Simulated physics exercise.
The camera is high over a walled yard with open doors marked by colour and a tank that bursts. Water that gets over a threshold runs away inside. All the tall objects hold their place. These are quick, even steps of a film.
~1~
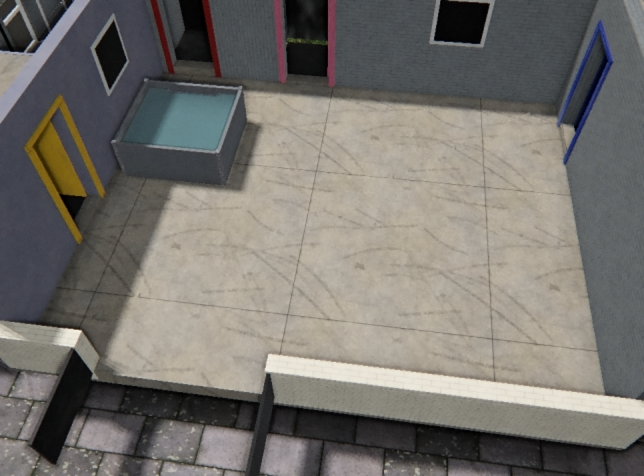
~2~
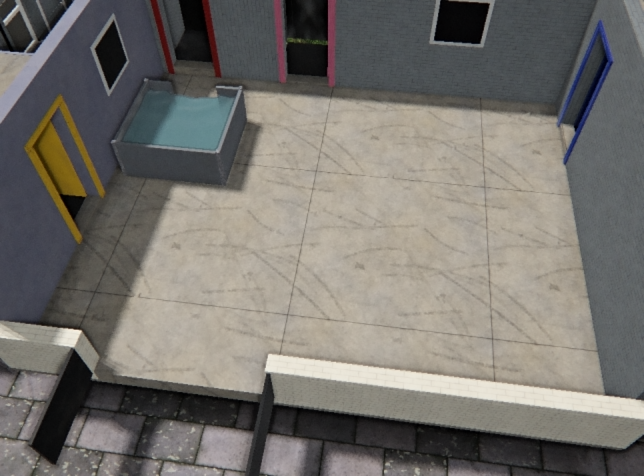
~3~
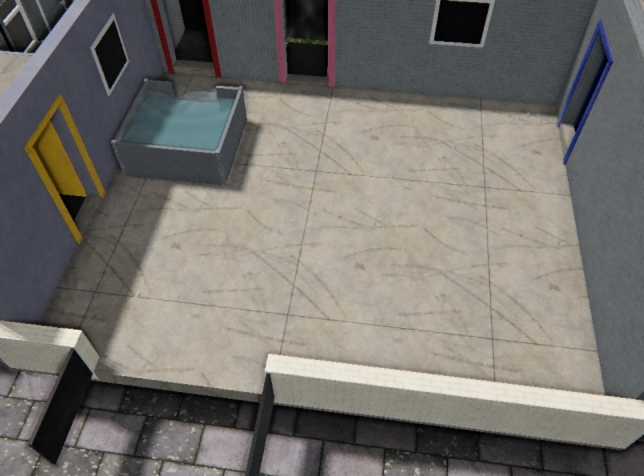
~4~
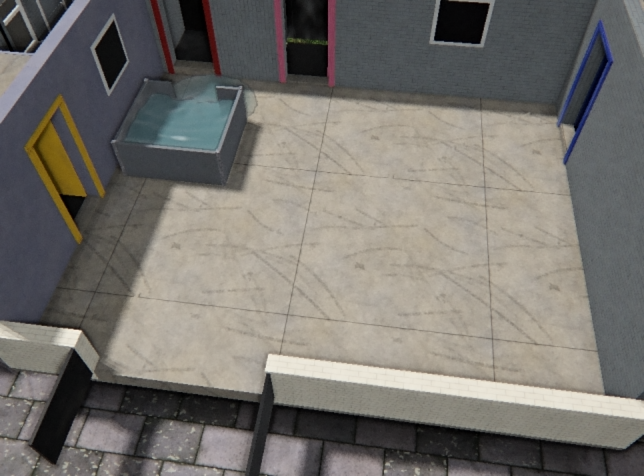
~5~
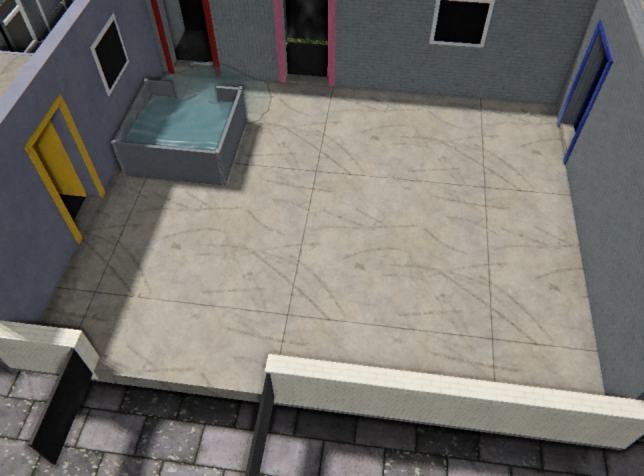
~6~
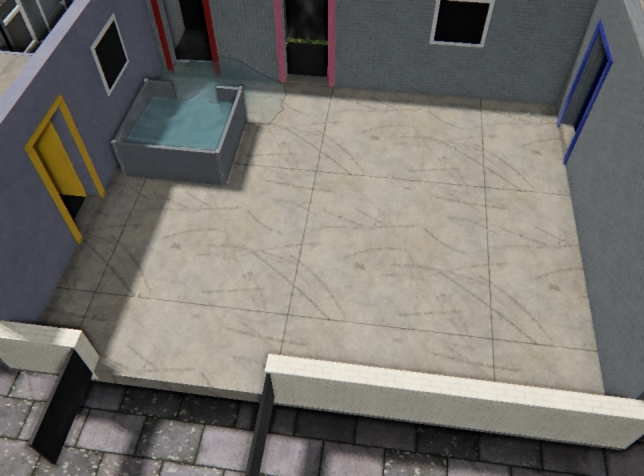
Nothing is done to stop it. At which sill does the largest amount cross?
The red door.
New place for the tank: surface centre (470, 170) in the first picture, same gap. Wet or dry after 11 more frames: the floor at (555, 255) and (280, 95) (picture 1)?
In turn: Clear, under water.
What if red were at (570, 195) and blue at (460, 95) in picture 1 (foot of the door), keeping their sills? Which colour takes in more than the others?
I say the one in pink.
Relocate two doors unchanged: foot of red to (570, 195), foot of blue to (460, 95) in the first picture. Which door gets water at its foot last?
It is the red-painted one.
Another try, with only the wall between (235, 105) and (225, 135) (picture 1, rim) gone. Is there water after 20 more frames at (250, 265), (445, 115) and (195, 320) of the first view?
In turn: Dry, covered, no water.
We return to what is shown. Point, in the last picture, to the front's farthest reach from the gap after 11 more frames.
At about (447, 96).
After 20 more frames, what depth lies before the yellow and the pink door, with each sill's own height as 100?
Near 90 and 190 in a hundred.
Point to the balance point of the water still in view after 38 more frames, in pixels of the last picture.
Roughly at (281, 147).
A moment on, water covers 10 % of the floor; red door some in, yellow door not reached, pink door wet at the sill, nothing in, blue door not reached.
Next, water covers 15 % of the floor; red door a lot in, yellow door not reached, pink door a trickle in, blue door not reached.
Then, water covers 40 % of the floor; red door a lot in, yellow door wet at the sill, nothing in, pink door some in, blue door wet at the sill, nothing in.
Later, water covers 55 % of the floor; red door a lot in, yellow door wet at the sill, nothing in, pink door some in, blue door wet at the sill, nothing in.
In the end, water covers 65 % of the floor; red door a lot in, yellow door wet at the sill, nothing in, pink door some in, blue door wet at the sill, nothing in; the red door has let in the most.
